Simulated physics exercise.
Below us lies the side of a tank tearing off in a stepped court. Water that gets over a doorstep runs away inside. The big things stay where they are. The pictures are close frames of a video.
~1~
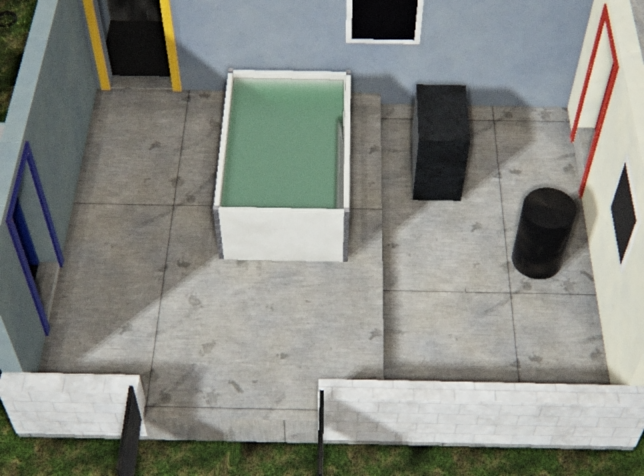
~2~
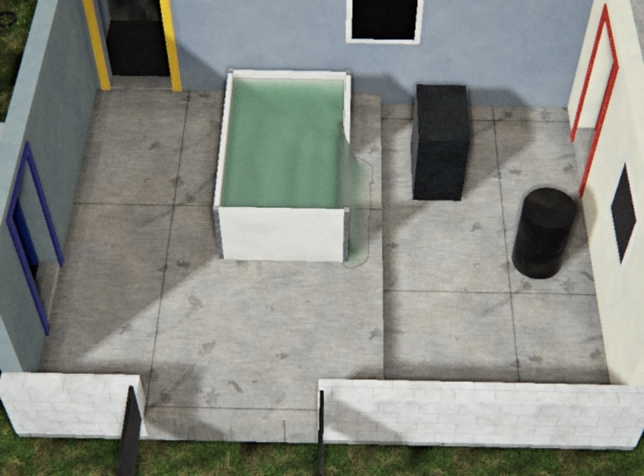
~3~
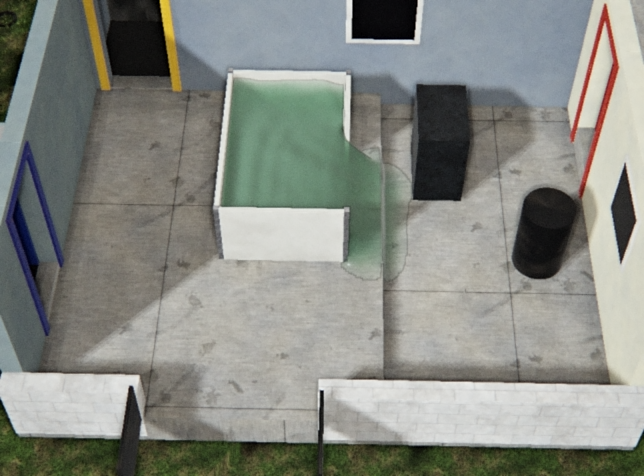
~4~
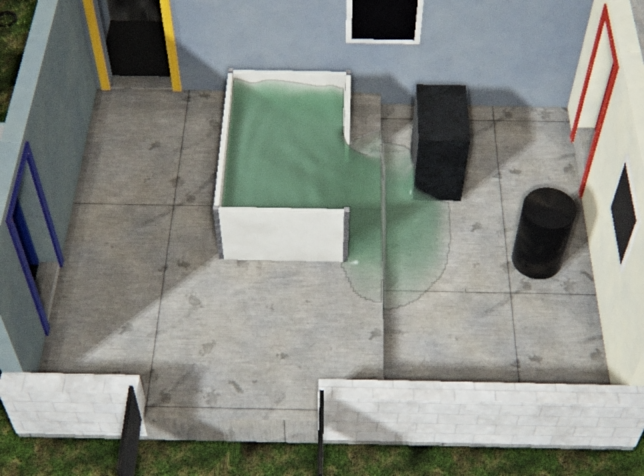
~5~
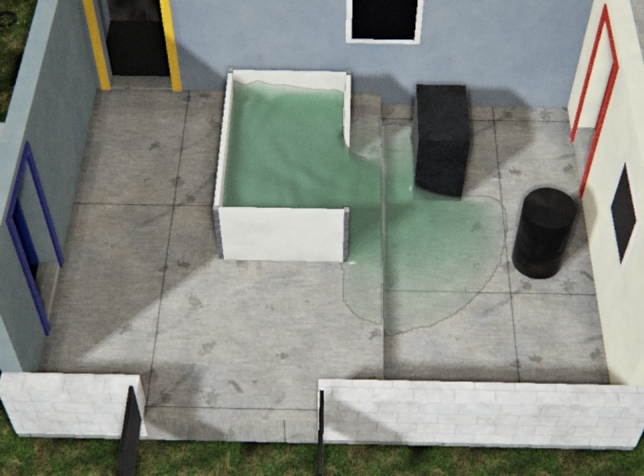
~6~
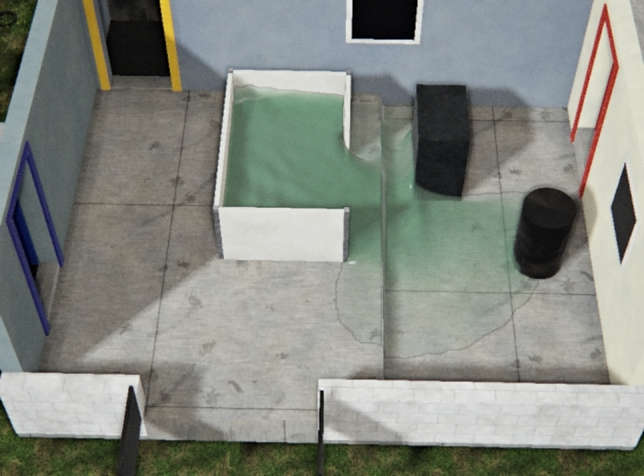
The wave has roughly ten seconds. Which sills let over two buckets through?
In the end: The yellow door holds within the limit; the blue door holds within the limit; the red door holds within the limit.
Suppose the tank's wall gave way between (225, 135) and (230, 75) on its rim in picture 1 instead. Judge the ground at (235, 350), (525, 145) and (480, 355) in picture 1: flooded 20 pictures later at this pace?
As listed: Awash, free of water, clear.
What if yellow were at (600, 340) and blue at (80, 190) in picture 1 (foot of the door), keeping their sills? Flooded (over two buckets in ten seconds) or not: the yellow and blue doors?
The yellow door floods; the blue door takes less.
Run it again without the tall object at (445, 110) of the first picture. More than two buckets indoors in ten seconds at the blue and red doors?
My reading: Blue stays under, red is over.
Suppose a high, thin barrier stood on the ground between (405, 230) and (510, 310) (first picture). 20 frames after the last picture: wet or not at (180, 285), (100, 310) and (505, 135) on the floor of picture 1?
In turn: Dry, not flooded, flooded.
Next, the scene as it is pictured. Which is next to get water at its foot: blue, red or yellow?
That is the red one.
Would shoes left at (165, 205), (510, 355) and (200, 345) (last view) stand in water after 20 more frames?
One after the other: Not flooded, awash, dry.
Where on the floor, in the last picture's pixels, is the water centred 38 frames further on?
Close to (446, 252).
A moment on, water covers 35 % of the floor; the yellow door not reached, the blue door not reached, the red door wet at the sill, nothing in.
Next, water covers 45 % of the floor; the yellow door not reached, the blue door not reached, the red door wet at the sill, nothing in.
Then, water covers 55 % of the floor; the yellow door not reached, the blue door not reached, the red door under two buckets in.
Later, water covers 75 % of the floor; the yellow door wet at the sill, nothing in, the blue door wet at the sill, nothing in, the red door under two buckets in.
In the end, water covers 75 % of the floor; the yellow door wet at the sill, nothing in, the blue door wet at the sill, nothing in, the red door under two buckets in.
